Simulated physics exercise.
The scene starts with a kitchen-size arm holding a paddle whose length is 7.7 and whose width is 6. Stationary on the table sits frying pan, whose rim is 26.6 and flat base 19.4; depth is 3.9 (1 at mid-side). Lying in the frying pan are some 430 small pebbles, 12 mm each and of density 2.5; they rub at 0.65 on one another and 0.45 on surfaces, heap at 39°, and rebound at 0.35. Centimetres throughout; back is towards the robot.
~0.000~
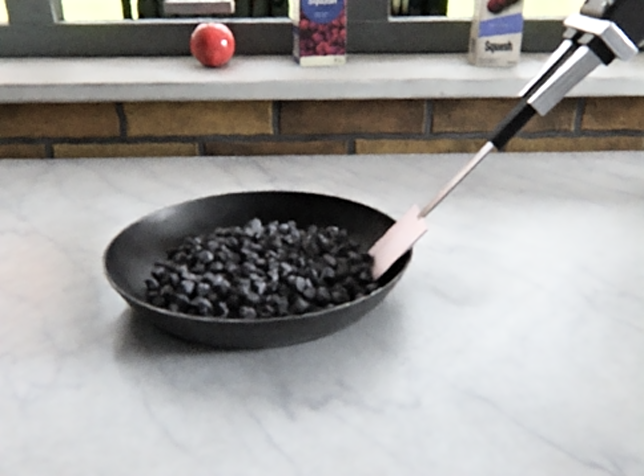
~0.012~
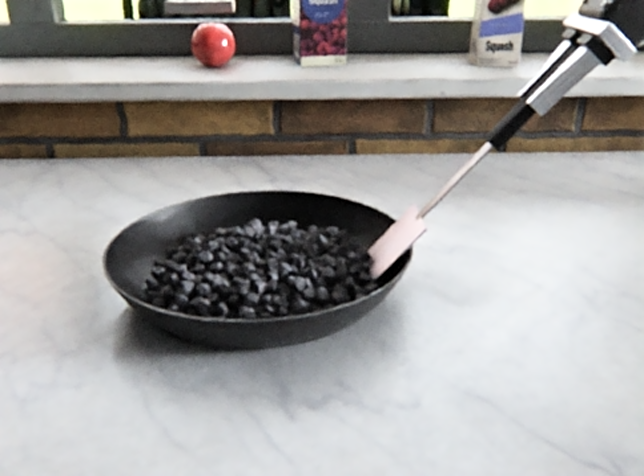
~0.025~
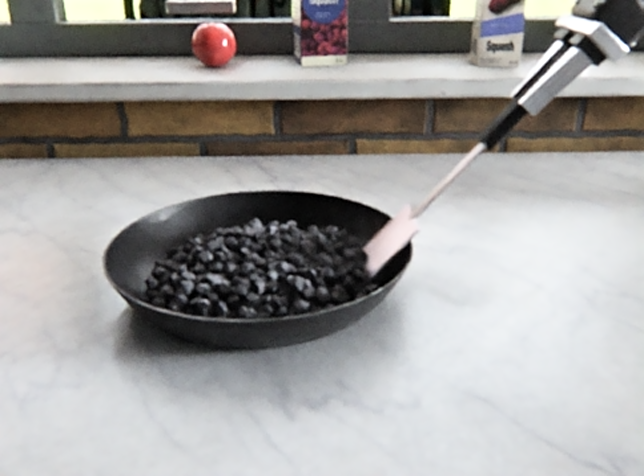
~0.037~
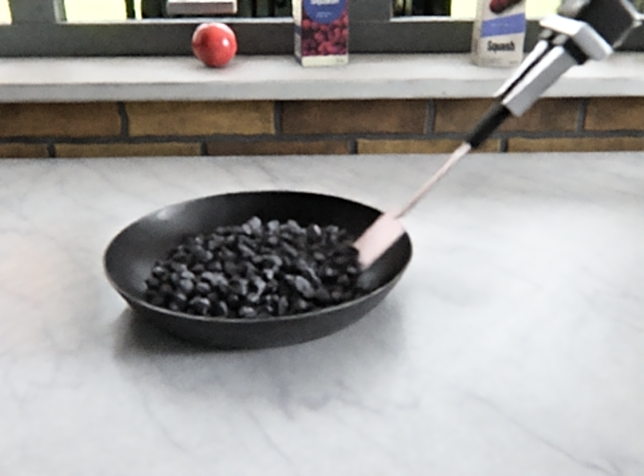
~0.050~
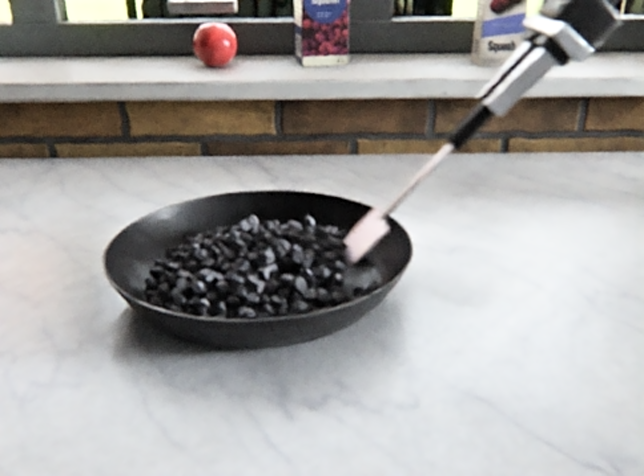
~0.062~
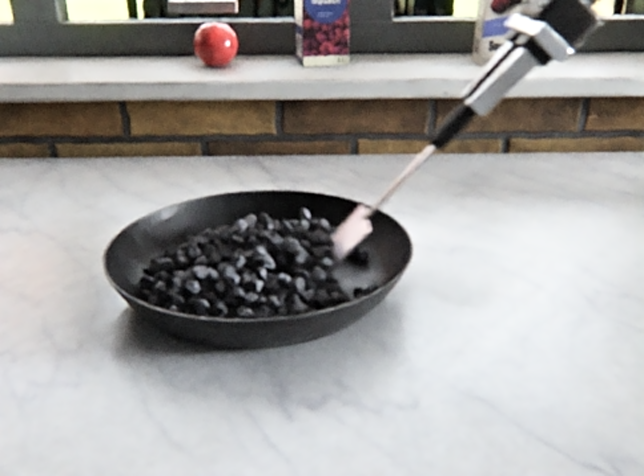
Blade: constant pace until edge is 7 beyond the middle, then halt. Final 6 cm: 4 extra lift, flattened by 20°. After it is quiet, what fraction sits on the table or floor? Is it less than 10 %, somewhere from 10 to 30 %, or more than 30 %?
It is from 10 to 30 %.
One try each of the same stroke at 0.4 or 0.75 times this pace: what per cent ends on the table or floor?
The two tries give about 0 and 10 in a hundred.
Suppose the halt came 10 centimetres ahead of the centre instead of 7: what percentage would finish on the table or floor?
It would be near 20 per cent.
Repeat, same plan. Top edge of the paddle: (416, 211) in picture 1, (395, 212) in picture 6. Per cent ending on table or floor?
I'd put it at roughly 0 per cent.
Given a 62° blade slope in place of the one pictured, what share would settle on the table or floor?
I'd put it at about 15 per cent.
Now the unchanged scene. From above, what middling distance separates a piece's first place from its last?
Roughly 4 centimetres.
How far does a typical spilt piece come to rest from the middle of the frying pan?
Close to 30 cm from the centre.
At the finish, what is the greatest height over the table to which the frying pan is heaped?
Close to 5.0 centimetres high.
By 0.09 s, sloping 49°, highest piece 7 above the table; 426 in the frying pan.
By 0.12 s, sloping 43°, highest piece 8 above the table; 426 in the frying pan.
By 0.34 s, sloping 29°, highest piece 6 above the table; 369 in the frying pan, 56 on the table or floor, 1 on the blade or in flight.
By 1.39 s, sloping 29°, highest piece 5 above the table; 369 in the frying pan, 57 on the table or floor.
Final count, 369 in the frying pan, 57 on the table or floor. That is 13 % on the table or floor.
